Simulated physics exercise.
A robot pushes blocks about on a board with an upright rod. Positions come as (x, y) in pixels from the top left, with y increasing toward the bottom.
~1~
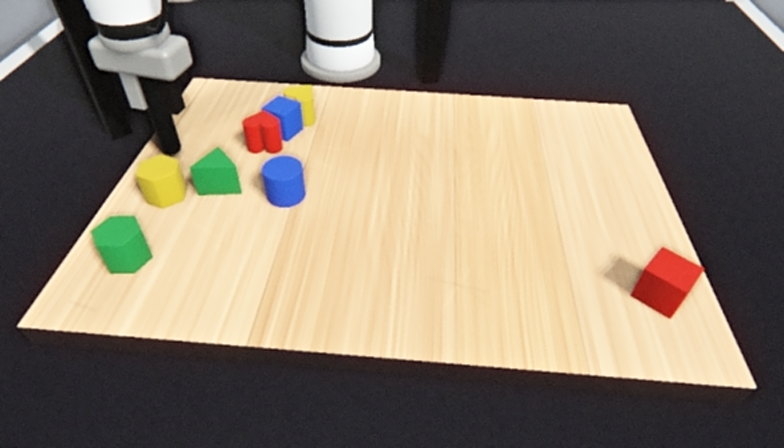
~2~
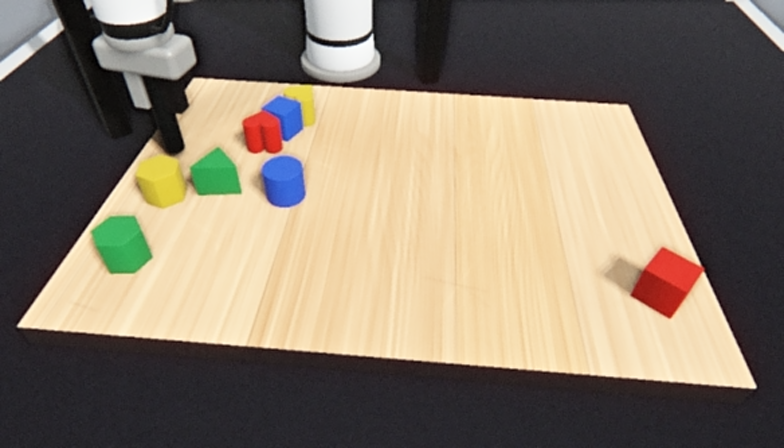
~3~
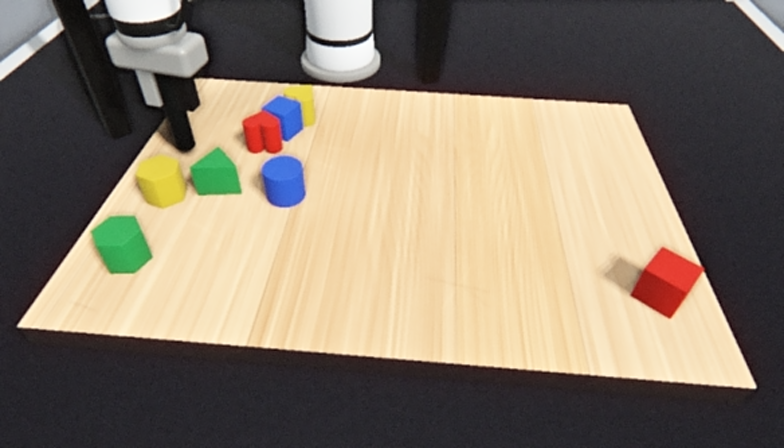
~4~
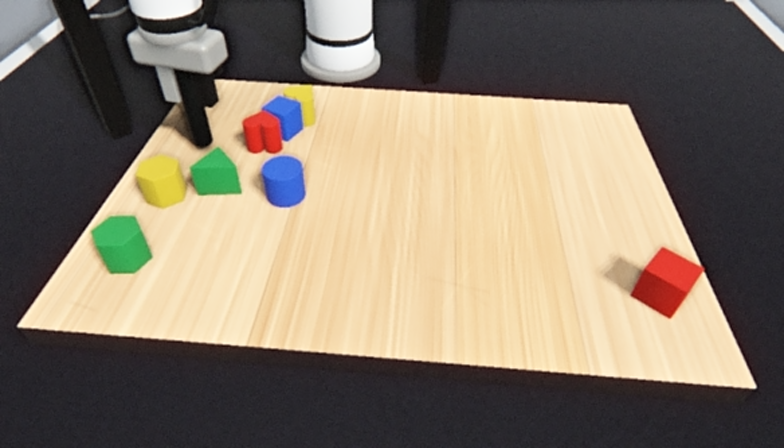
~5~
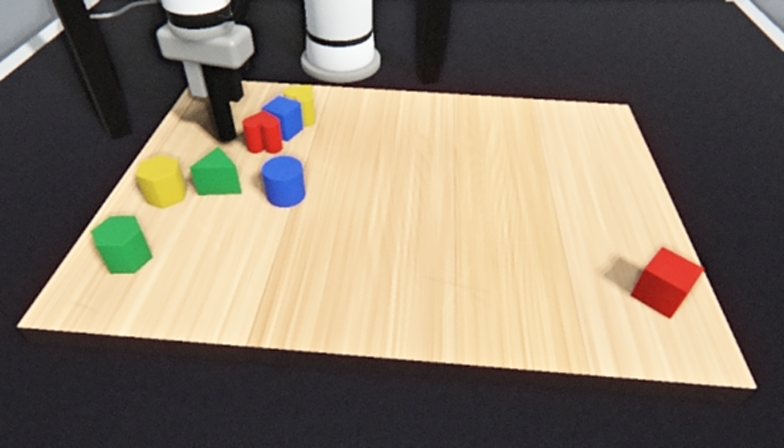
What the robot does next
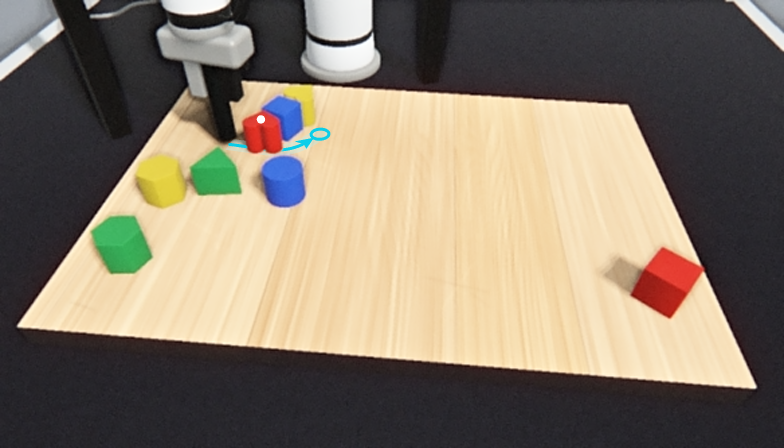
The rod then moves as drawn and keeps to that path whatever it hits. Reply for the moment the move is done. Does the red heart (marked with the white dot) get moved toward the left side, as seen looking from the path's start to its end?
I believe not.
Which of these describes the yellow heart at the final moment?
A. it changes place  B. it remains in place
Choice B: It remains in place.
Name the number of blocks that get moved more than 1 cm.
Total moved: One.
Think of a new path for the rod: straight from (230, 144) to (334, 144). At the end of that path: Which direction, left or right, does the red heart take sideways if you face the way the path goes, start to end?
Slides right.
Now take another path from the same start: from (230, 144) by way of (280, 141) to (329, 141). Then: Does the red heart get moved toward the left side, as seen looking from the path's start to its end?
It seems not.
Drawn move, from (230, 144) by way of (261, 149) and (295, 147) to (320, 134); the dot is on the red heart.
What follows on the original path. One third of the way, rod at (260, 142); red heart at (280, 122), turned 30° anticlockwise.
Two thirds of the way, rod at (294, 140); red heart at (315, 122), turned 35° anticlockwise.
At the end, rod at (319, 127); red heart at (326, 120); blue square still; yellow heart still.
